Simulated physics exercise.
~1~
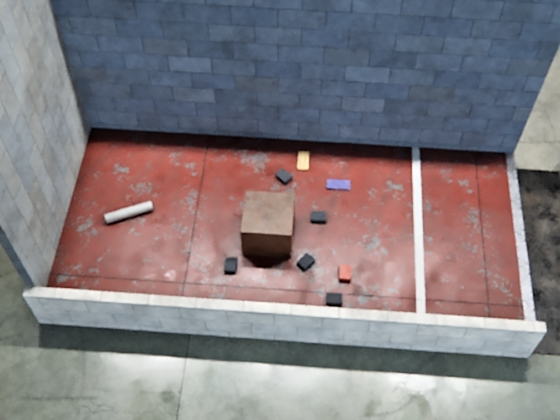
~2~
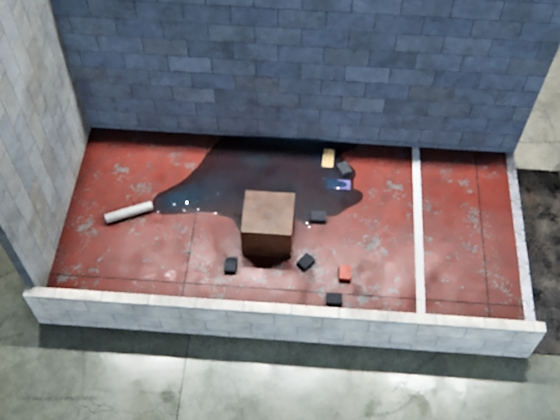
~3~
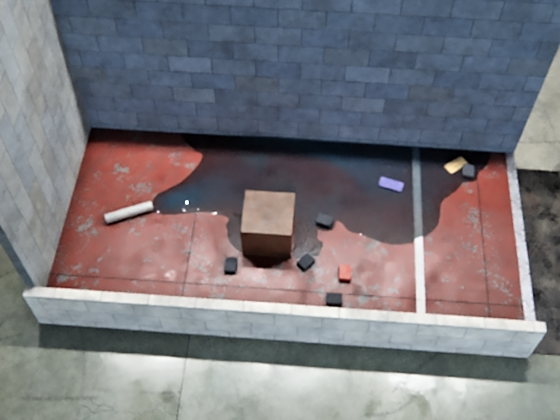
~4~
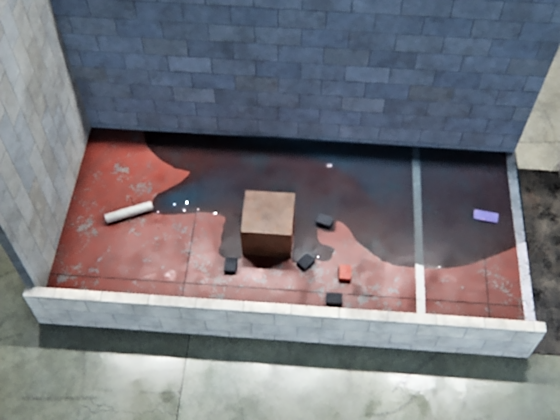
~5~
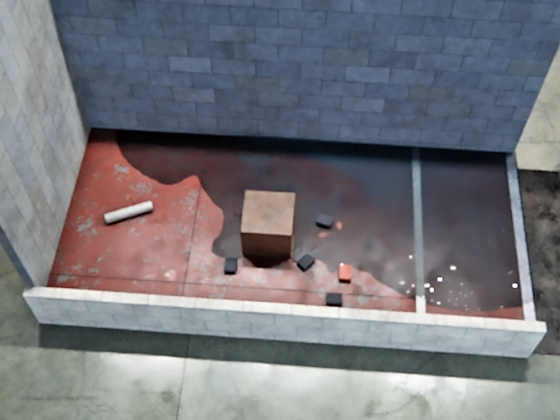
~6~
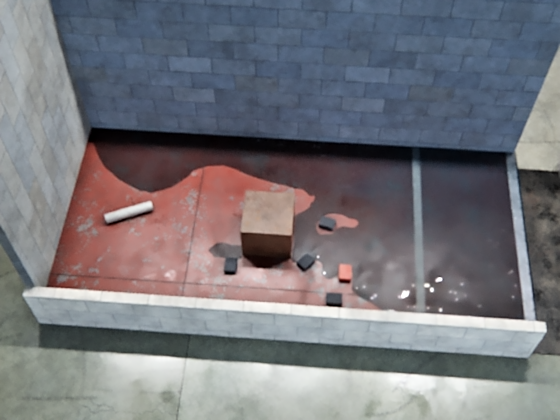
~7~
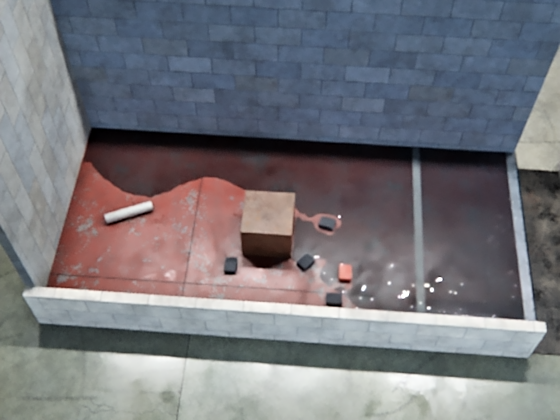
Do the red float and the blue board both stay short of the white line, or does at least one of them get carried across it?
At least one gets across, as the blue board is carried over the white line and out of sight at the right. The red float stays short of it near the front.
